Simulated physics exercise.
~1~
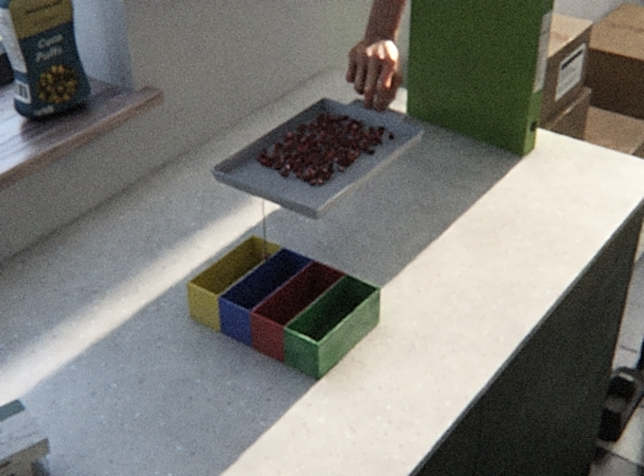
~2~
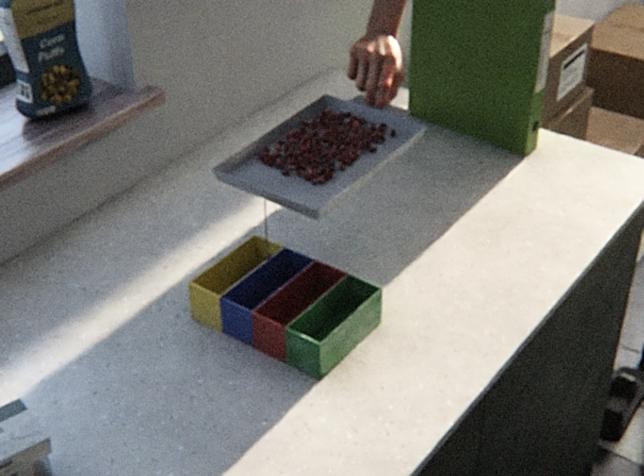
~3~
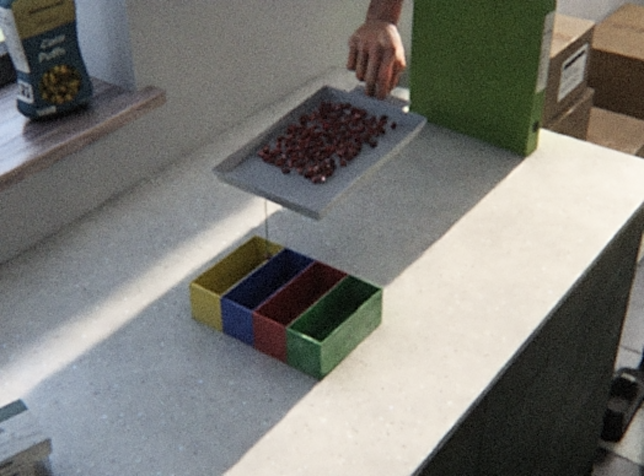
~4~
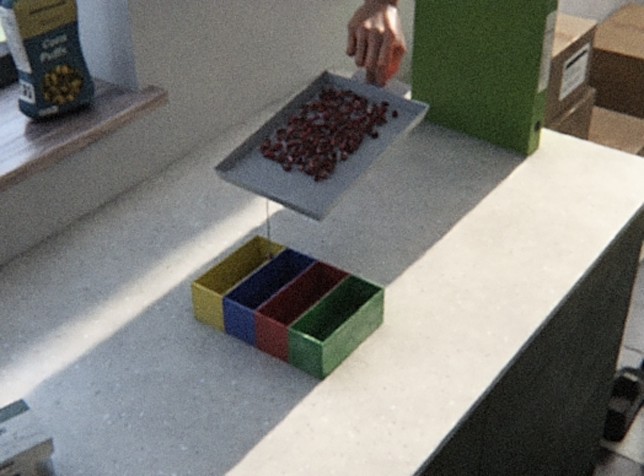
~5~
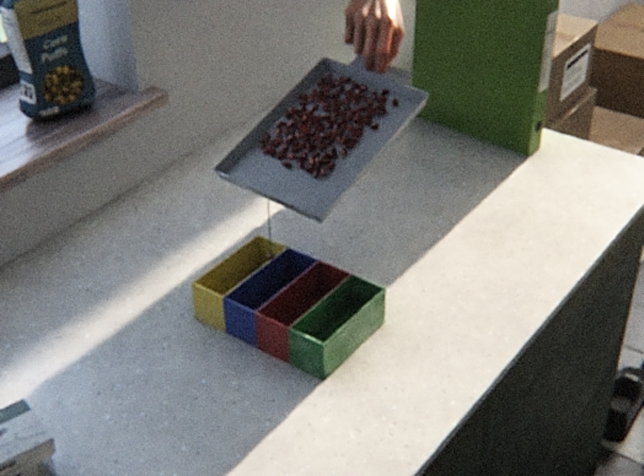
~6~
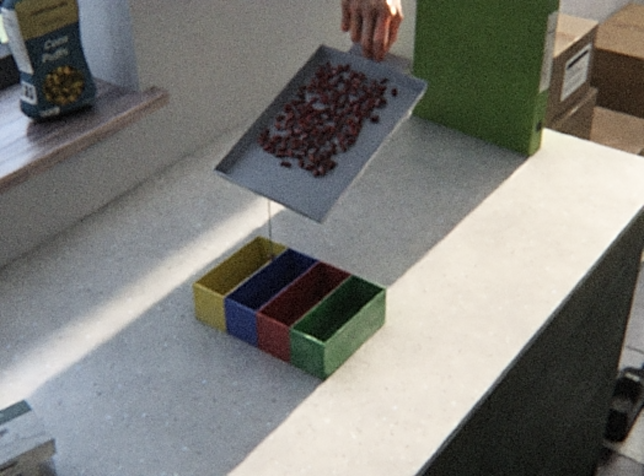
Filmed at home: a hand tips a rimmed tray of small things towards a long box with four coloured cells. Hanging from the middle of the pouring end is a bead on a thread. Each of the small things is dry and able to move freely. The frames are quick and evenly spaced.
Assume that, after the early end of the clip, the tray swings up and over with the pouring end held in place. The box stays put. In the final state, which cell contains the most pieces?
The red one contains the most.
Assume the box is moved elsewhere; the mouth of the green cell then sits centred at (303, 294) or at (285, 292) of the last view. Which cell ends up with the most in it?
Try 1: The green cell. Try 2: The green cell.
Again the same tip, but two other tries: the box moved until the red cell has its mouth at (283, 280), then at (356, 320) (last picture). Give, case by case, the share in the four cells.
Around 100 then around 70 per cent.
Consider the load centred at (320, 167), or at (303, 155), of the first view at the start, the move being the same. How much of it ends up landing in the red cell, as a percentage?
It comes to about 50 per cent the first time and about 50 per cent the second.
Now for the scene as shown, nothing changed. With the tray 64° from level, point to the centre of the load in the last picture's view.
The middle of the pieces lands at roughly (289, 198).
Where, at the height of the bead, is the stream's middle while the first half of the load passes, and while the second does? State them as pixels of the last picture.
Early half (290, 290), late half (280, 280).
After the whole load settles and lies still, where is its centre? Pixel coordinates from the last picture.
About pixel (286, 329).
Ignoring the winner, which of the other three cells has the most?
Just behind the top cell comes that blue cell.
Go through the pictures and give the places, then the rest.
In the first frame, corners of the pouring end near (216, 168) and (316, 207), level; middle of the load near (326, 147), kidney beans; bead on its thread near (266, 256); yellow cell near (204, 304); blue cell near (235, 319); red cell near (268, 334); green cell near (302, 351).
In the second frame, corners of the pouring end near (217, 168) and (318, 207), level; middle of the load near (328, 145).
In the third frame, corners of the pouring end near (217, 168) and (318, 209), tipped barely, lowest at the right corner; middle of the load near (328, 140).
In the fourth frame, corners of the pouring end near (218, 168) and (319, 211), tipped a little, lowest at the right corner; middle of the load near (329, 131).
In the fifth frame, corners of the pouring end near (218, 168) and (320, 213), tipped clearly, lowest at the right corner; middle of the load near (329, 124).
In the sixth frame, corners of the pouring end near (218, 168) and (320, 215), tipped clearly, lowest at the right corner; middle of the load near (328, 117); yellow cell near (210, 304); blue cell near (241, 319); red cell near (274, 335); green cell near (308, 351).
Shortly afterwards, tray tipped steeply; the bulk on the tray; a little falling or outside the box.
Next, tray tipped past a quarter turn; near a quarter on the tray; near a quarter in the red cell; a little in the blue cell; a little in the green cell; only a few in the yellow cell; near a quarter falling or outside the box.
Some moments later, tray tipped past a quarter turn; near half in the red cell; near a quarter in the blue cell; a little in the yellow cell; a little in the green cell; only a few falling or outside the box.
In the end, tray tipped past a quarter turn; near half in the red cell; near a quarter in the blue cell; a little in the yellow cell; a little in the green cell; only a few outside the box.
